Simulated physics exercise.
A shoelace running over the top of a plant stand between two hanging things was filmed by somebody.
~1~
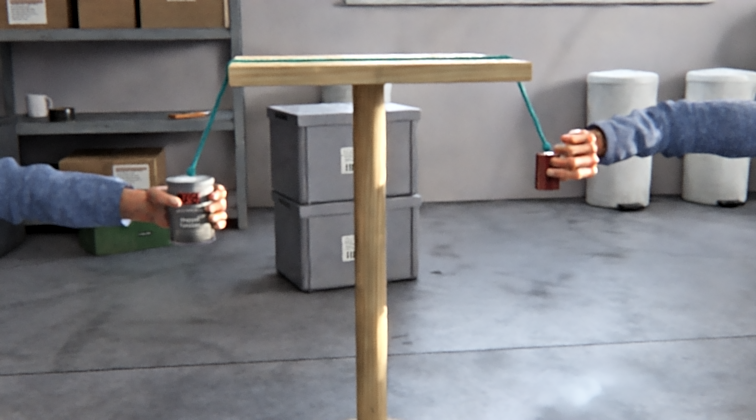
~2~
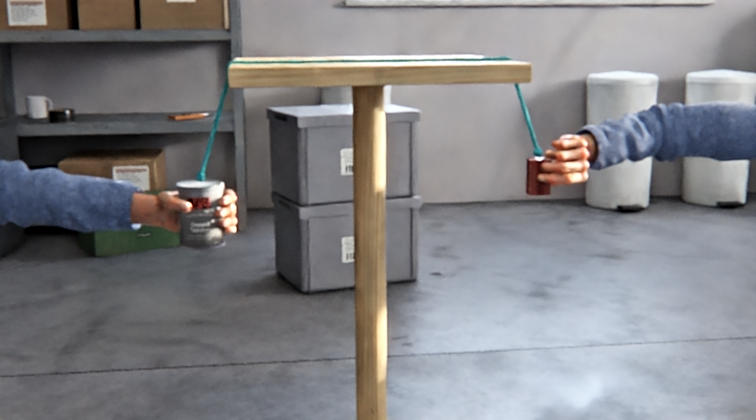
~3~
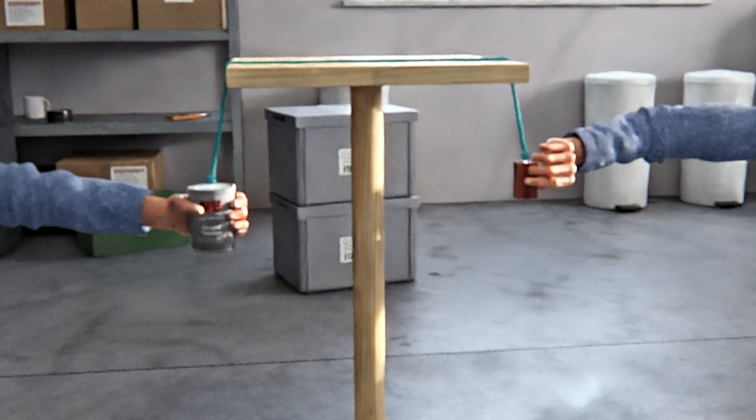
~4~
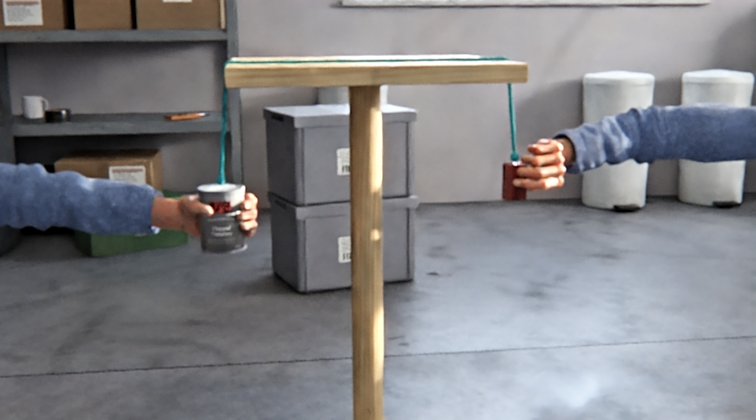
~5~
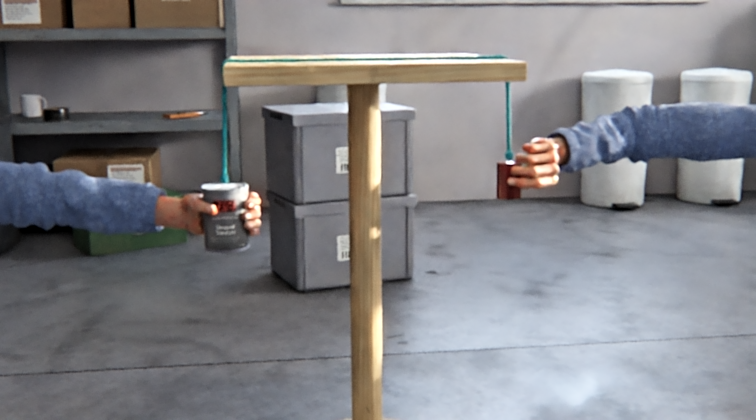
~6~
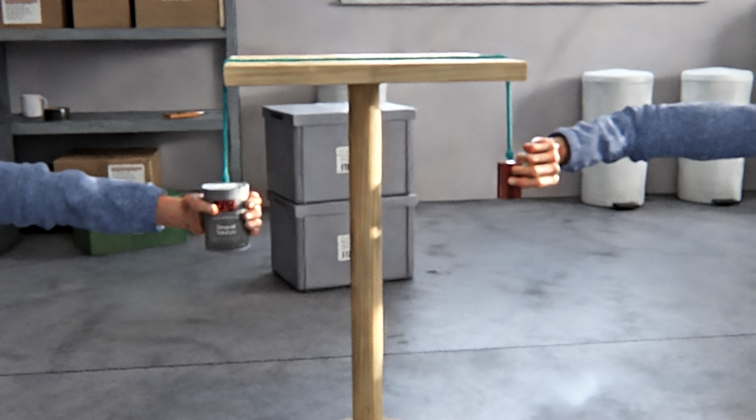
Two hands holding a tin and a small red object on a teal cord over a wooden stand, moving inward, then staying still.
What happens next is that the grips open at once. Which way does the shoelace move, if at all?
Heads up, it's about to dip on the left.
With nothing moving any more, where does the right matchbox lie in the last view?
(384, 356), roughly.
Then, 0.50 s after the last picture, left tin down on the floor; right matchbox pulled up onto the top.
Then, 0.84 s after the last picture, left tin down on the floor; right matchbox down on the floor near (140, 397).
At rest, left tin down on the floor; right matchbox down on the floor near (384, 356). The shoelace drops leftwards.
